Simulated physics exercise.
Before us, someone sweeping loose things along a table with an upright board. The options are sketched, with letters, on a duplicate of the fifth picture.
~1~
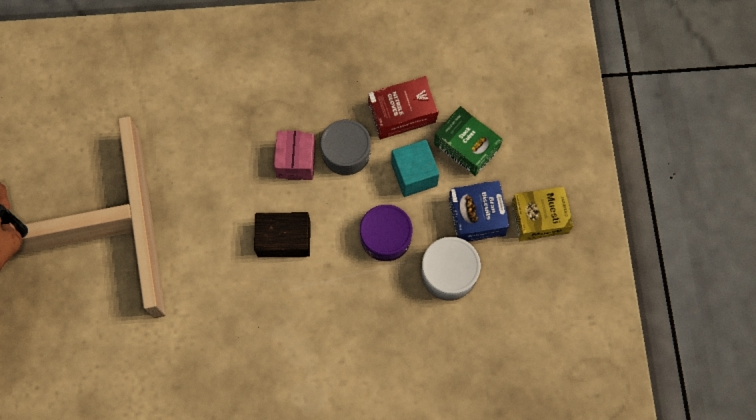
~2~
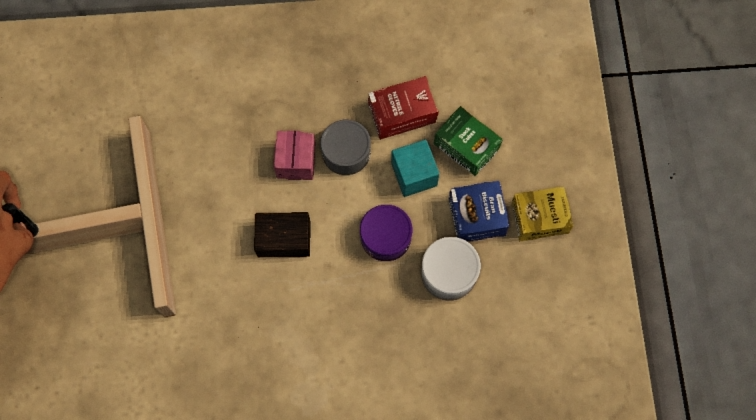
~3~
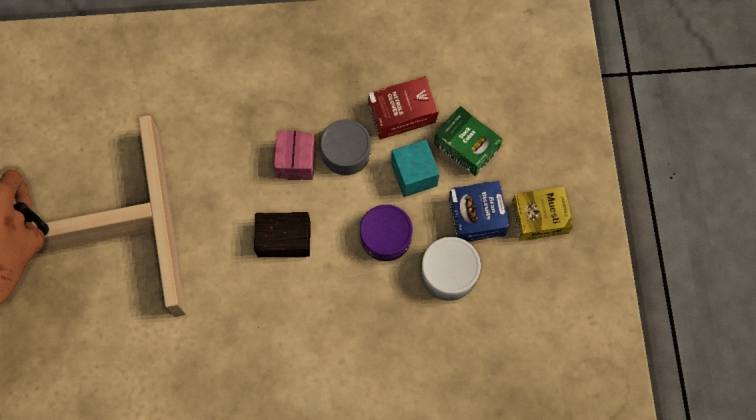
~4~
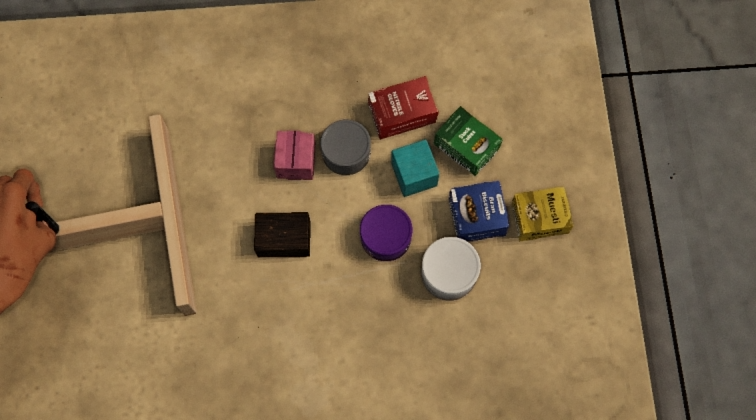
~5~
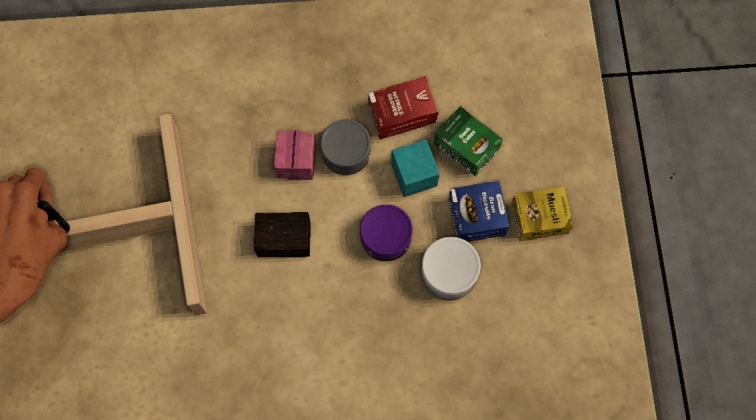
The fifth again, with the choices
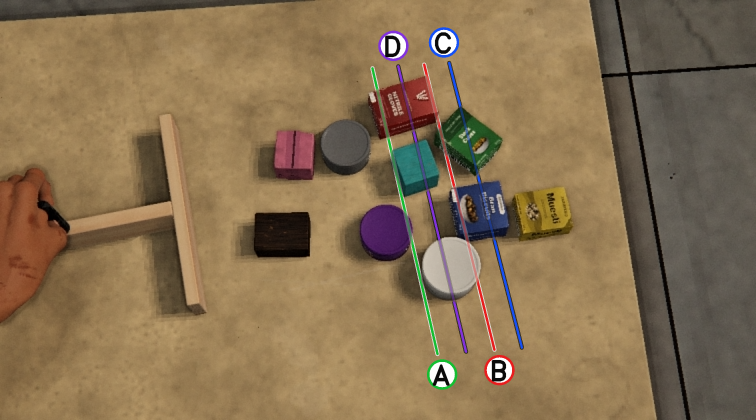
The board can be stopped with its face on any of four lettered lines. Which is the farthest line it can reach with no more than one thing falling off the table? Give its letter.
As far as mark C.
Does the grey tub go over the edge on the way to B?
No.
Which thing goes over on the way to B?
It is the yellow box.
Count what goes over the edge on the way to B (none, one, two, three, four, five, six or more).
By then, one.
On the marked copy, A at (403, 204); B at (458, 200); C at (484, 198); D at (431, 202).
Taking C. A third of the way, board (289, 198); grey tub (350, 147); pink box (306, 150).
Two thirds of the way, board (398, 190); yellow box (591, 211); blue packet (539, 204).
When it is over, board (482, 184); yellow box over the edge; blue packet (616, 188); one fallen.
As for the rest, A is within the limit but short; B is within the limit but short; D is within the limit but short.
